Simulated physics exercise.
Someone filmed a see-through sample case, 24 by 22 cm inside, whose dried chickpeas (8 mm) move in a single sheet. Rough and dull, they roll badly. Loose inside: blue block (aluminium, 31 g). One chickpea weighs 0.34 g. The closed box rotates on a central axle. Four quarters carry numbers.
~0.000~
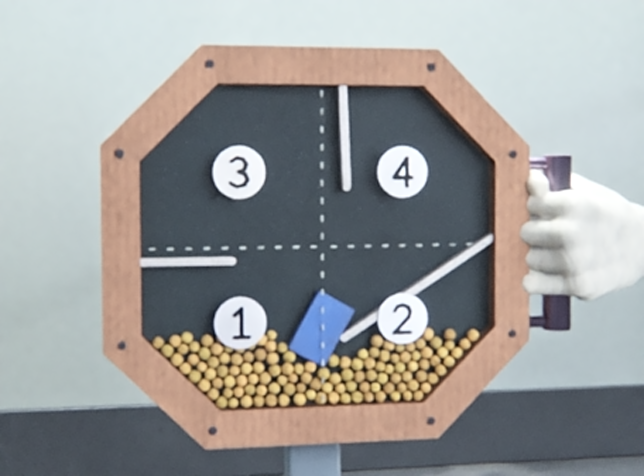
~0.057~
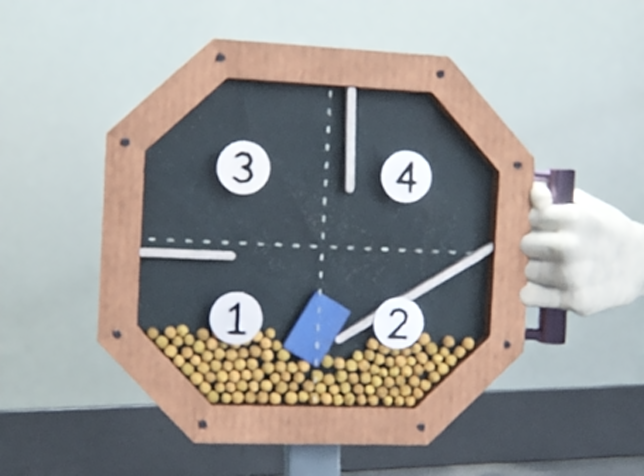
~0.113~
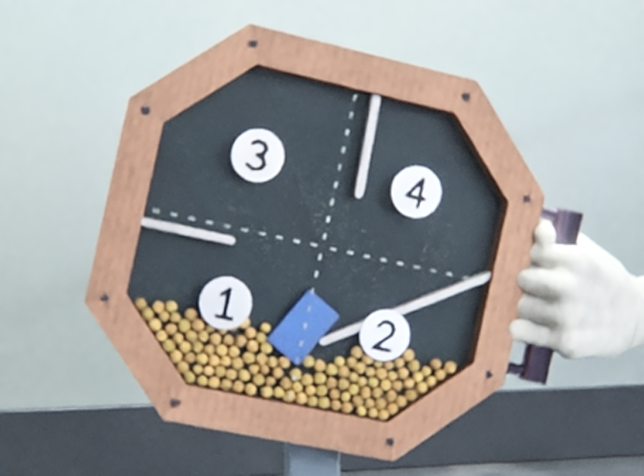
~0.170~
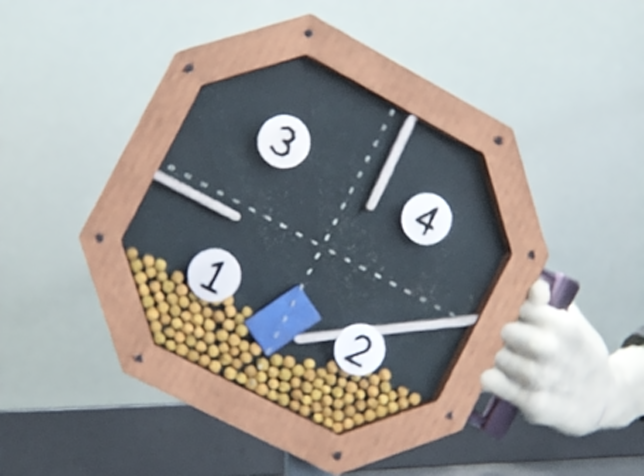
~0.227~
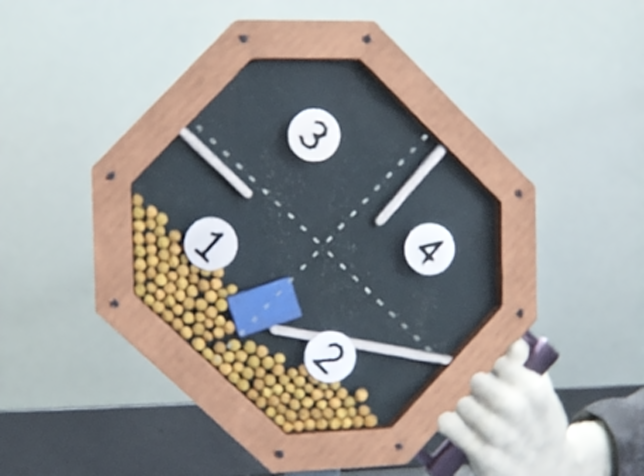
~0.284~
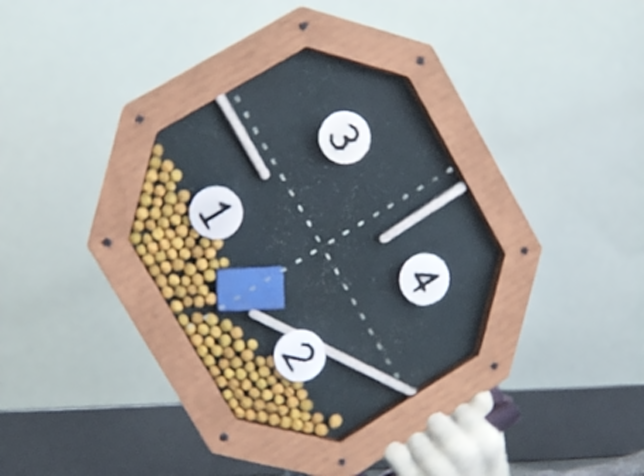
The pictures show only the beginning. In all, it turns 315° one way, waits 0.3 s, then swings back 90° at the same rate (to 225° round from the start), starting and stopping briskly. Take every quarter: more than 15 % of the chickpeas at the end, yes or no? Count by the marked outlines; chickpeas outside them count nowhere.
No. 1: Yes, no. 2: No, no. 3: Yes, no. 4: No.
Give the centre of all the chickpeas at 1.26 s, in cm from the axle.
Some 1 cm left and 7 cm below.
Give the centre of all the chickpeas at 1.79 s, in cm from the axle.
Some 5 cm right and 7 cm below.
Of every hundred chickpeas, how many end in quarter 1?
Roughly 60 per cent.
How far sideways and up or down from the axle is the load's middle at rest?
About 7 cm right and 5 cm below.
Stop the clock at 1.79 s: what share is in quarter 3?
Some 15 per cent.
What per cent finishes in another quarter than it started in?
Roughly 75 per cent.
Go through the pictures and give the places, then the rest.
The first picture shows level; about 130 chickpeas; load centre (317, 369); top chickpea (271, 335); blue block (321, 328) tilted 61°; no. 1 (240, 323), no. 2 (403, 319), no. 3 (239, 172), no. 4 (402, 172).
The second picture shows turned 3° clockwise; load centre (310, 369); top chickpea (182, 331).
The third picture shows turned 13° clockwise; load centre (291, 366); top chickpea (140, 304); wall ends (358, 194), (323, 340), (230, 240).
The fourth picture shows turned 28° clockwise; load centre (261, 355); top chickpea (131, 254); blue block (282, 320) tilted 33°.
The fifth picture shows turned 44° clockwise; load centre (235, 336); top chickpea (137, 201).
The sixth picture shows turned 60° clockwise; load centre (214, 310); top chickpea (157, 151); blue block (250, 288); no. 1 (216, 213), no. 2 (300, 356), no. 3 (345, 138), no. 4 (424, 279).
After 1.26 s, it has come round 315° clockwise; the chickpeas' middle is 1 cm left of and 7 cm below the centre; no. 1, 65 %, no. 2, 5 %, no. 3, 15 %, no. 4, 10 %.
After 1.79 s, it has come round 270° clockwise; the chickpeas' middle is 5 cm right of and 7 cm below the centre; no. 1, 80 %, no. 2, 5 %, no. 3, 15 %.
After 2.02 s, it has come round 225° clockwise; the chickpeas' middle is 8 cm right of and 3 cm below the centre; no. 1, 80 %, no. 3, 20 %.
Settled by 2.8 s, it has come round 225° clockwise; no. 1, 60 %, no. 2, 0 %, no. 3, 40 %, no. 4, 0 %.
